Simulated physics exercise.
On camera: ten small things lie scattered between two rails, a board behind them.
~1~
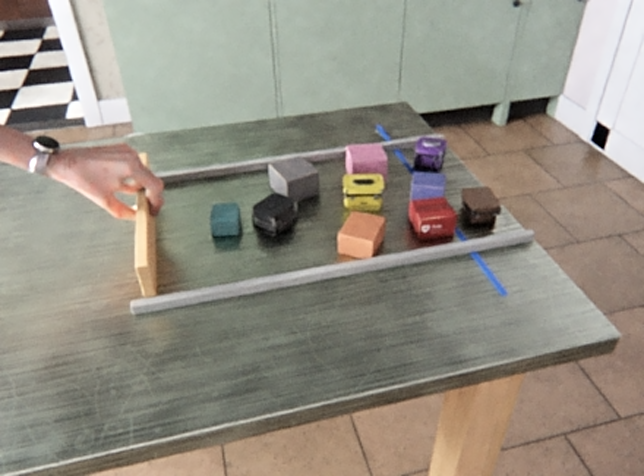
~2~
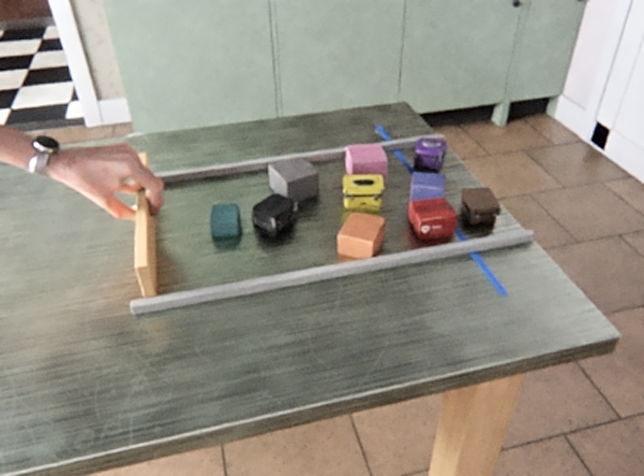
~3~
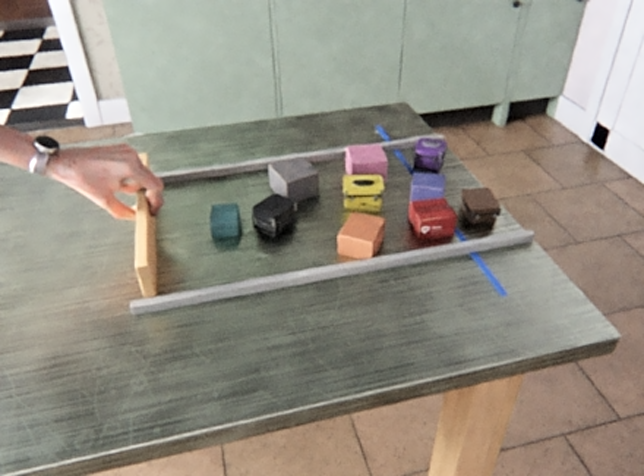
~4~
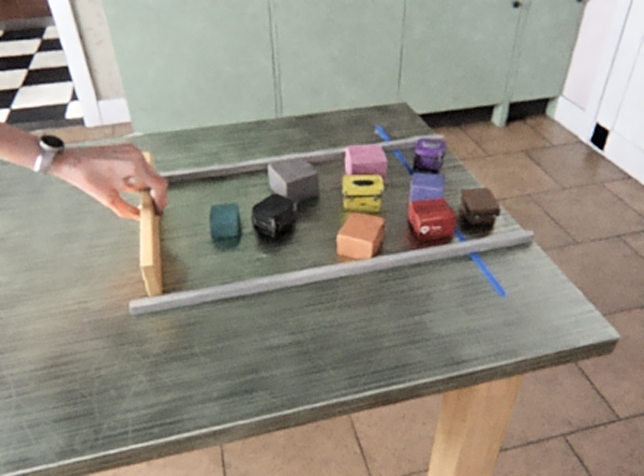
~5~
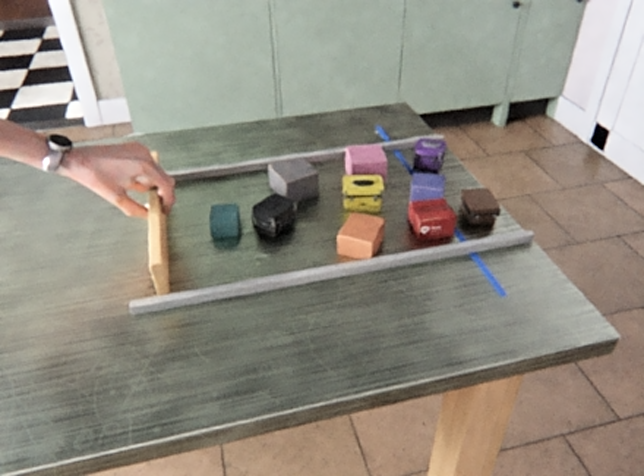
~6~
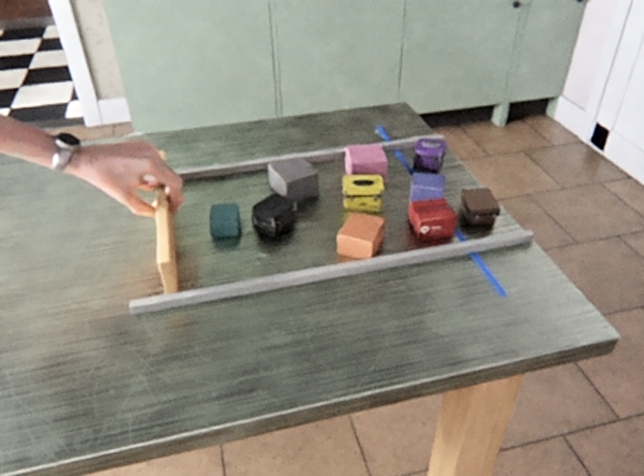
The clip opens on a green tabletop where ten small coloured objects sit scattered between two grey rails, with a hand holding a wooden board upright at the left end. The board stays nearly still at first, then the hand slides it slightly right, while the objects show no clear movement.
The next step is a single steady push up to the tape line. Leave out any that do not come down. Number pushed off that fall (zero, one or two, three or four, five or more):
Basically the losses over the end count three or four in this one.
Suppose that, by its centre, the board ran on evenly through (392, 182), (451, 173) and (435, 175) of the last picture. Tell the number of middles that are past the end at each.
The numbers are 0, 7 and 5.
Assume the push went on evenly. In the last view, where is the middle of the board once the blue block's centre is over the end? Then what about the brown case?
For the blue block at (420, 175), for the brown case at (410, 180).
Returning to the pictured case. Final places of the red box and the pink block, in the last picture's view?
Around (515, 213), then around (456, 150).
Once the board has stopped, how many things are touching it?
My count gives 3.
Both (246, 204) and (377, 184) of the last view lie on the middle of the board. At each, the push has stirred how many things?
2 and 10.
Soon after, none off yet; brown case at rest near (479, 207); purple case at rest near (429, 155); blue block at rest near (427, 190).
After that, none off yet; brown case at rest near (479, 207); purple case at rest near (429, 155); blue block at rest near (432, 189).
And then, none off yet; brown case displaced a little near (494, 205); purple case displaced about its own width near (456, 149); blue block displaced about its own width near (462, 185).
In the end, the number that fall off is three or four; gone, blue block, purple case and brown case.
